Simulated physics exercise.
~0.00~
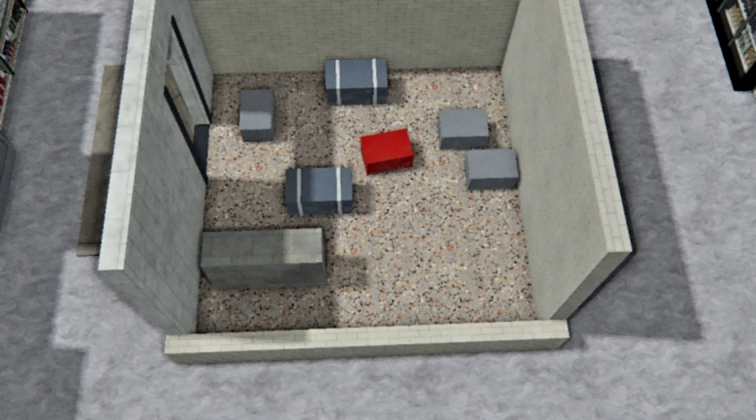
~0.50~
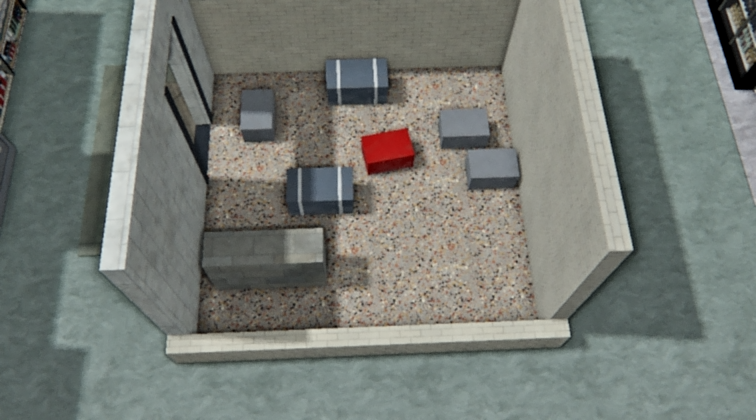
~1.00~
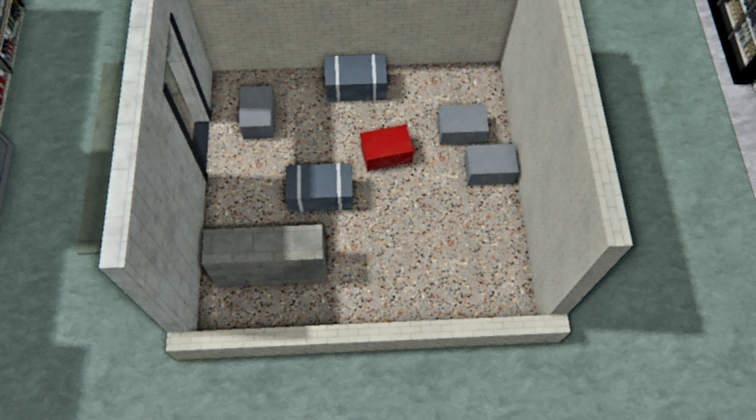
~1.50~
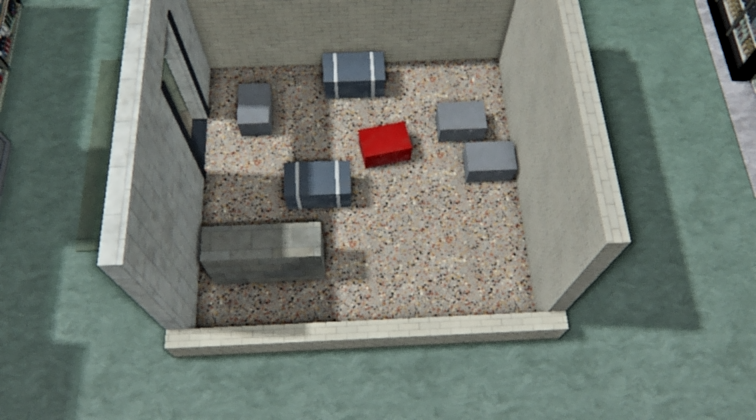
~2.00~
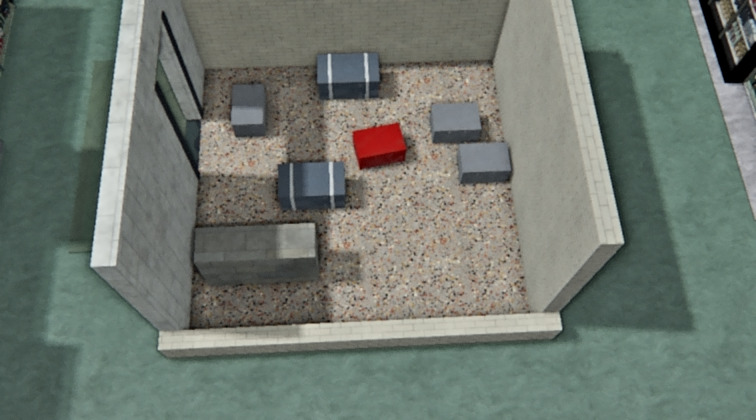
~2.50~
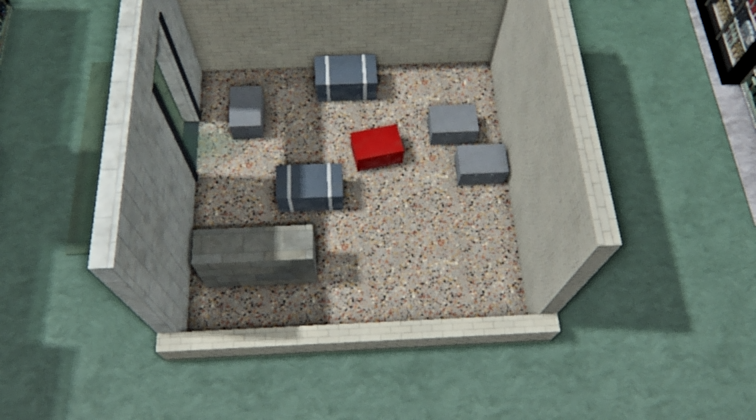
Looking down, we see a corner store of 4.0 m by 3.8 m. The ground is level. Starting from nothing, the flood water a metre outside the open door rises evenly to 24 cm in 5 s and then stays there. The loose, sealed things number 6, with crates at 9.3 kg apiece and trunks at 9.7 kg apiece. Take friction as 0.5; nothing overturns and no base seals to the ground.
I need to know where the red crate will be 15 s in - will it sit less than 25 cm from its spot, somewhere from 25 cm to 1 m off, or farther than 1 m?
It gets pushed well away.
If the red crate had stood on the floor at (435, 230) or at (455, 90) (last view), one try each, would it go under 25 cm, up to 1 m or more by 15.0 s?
The first start leaves it well away, the second leaves it well away.
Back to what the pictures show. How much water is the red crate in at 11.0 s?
Roughly 9 cm at that moment.
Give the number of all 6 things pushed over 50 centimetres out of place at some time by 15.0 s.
That comes to 6.
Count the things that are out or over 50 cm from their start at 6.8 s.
Count: 4.
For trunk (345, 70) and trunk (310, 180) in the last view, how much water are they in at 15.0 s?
First about 12 cm, second about 13 cm.
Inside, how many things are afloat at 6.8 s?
Count: 2.
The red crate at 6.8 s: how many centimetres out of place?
Roughly 50 centimetres by that point.
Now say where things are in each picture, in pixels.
In the first frame, the red crate at (387, 146), on the bottom; water covers 0.0 m2; 0 of 6 have shifted.
In the second frame, the red crate at (388, 146) rests on the ground; 0.0 m2 under water; 0 of 6 have shifted.
In the third frame, the red crate at (387, 142) rests on the ground; 0.0 m2 under water; 0 of 6 have shifted.
In the fourth frame, the red crate at (385, 139), on the bottom; 0.0 m2 under water; 0 of 6 have shifted.
In the fifth frame, the red crate at (379, 140) rests on the ground; water covers 0.0 m2; 0 of 6 have shifted.
In the sixth frame, the red crate at (377, 142), on the bottom; 0.3 m2 under water; 0 of 6 have shifted.
After 3.5 s the red crate is near (377, 142), 0.0 m from its start, aground; 0 afloat.
After 6.8 s the red crate is near (420, 147), 0.5 m from its start, aground; 2 afloat.
After 11.0 s the red crate is near (395, 306), 2.1 m from its start, afloat; 6 afloat.
After 15.0 s the red crate is near (376, 307), 2.2 m from its start, afloat; 6 afloat.
